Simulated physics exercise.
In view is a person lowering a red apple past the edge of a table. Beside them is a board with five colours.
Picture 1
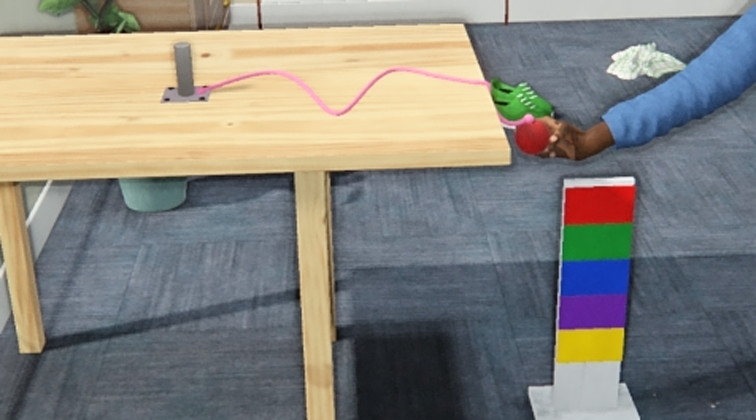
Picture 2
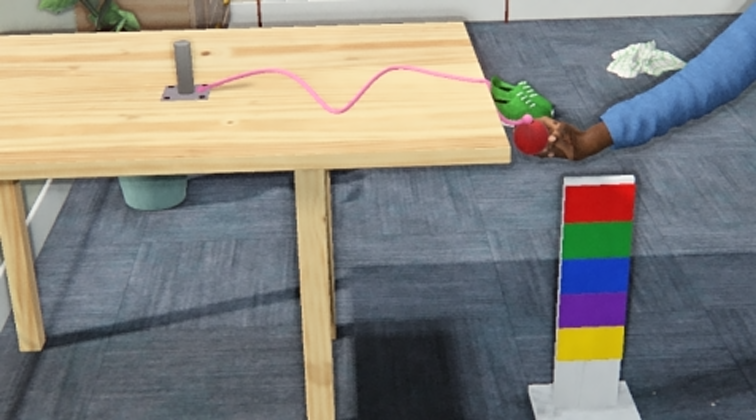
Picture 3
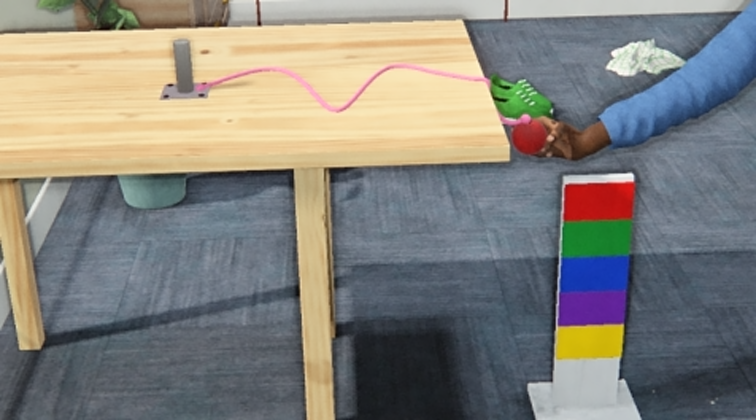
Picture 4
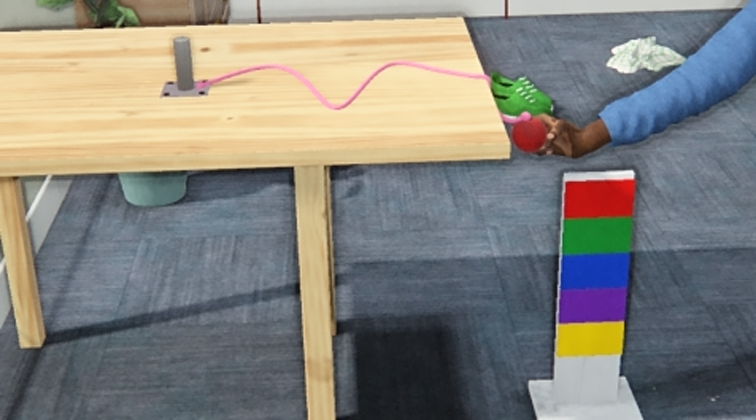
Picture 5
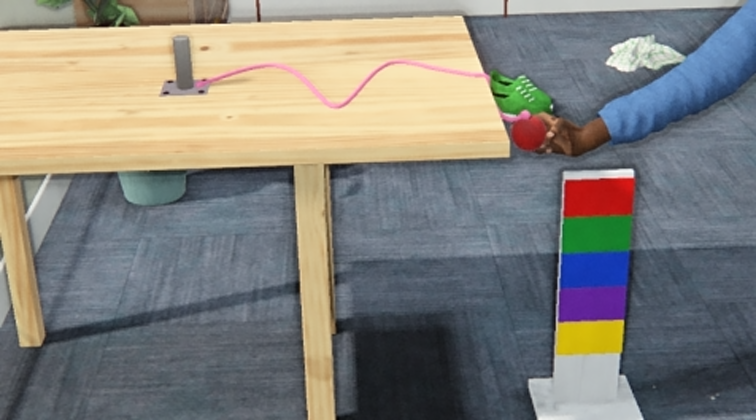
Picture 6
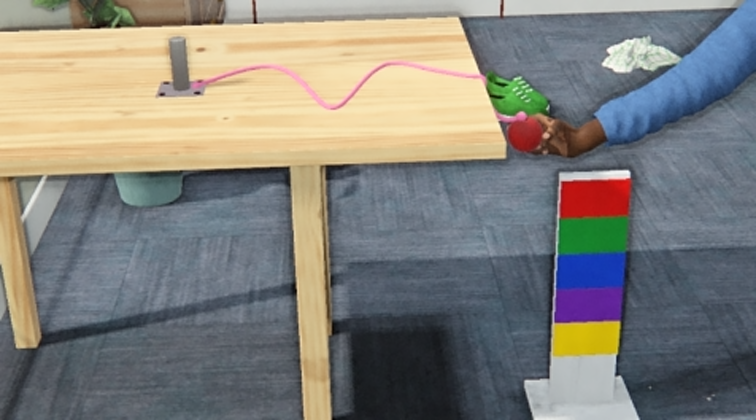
Hand holding a red apple on a pink cord at a wooden table's edge, staying nearly still beside a five-coloured board.
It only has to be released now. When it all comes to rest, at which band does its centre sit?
At yellow.
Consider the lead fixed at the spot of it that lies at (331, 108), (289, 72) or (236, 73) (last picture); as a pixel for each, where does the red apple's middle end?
It would sit near (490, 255) the first time, (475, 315) the second and (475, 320) the third.
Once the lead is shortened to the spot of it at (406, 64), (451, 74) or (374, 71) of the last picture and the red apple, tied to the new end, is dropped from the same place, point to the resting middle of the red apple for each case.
In that order: (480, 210), (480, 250) and (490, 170).
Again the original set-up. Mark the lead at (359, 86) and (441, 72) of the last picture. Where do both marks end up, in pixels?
The first settles around (484, 106), the second around (482, 230).
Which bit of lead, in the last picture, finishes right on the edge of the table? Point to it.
Approx. (353, 93).
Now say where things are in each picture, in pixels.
Red apple (533, 137); red (600, 206); green (597, 243); blue (595, 278); purple (593, 313); yellow (591, 347), in the first picture.
Red apple (531, 137); lead through (236, 78) (304, 85) (344, 110) (378, 76) (451, 77), in the second picture.
Red apple (529, 137), in the third picture.
Red apple (530, 135); lead through (235, 74) (304, 81) (343, 106) (377, 72) (450, 73), in the fourth picture.
Red apple (529, 133), in the fifth picture.
Red apple (525, 134); lead through (231, 74) (300, 81) (339, 106) (373, 72) (446, 73), in the sixth picture.
Early on, apple near (465, 336); level with yellow.
Midway, apple near (488, 339); level with yellow.
Finally, apple near (474, 340); level with yellow. At yellow.
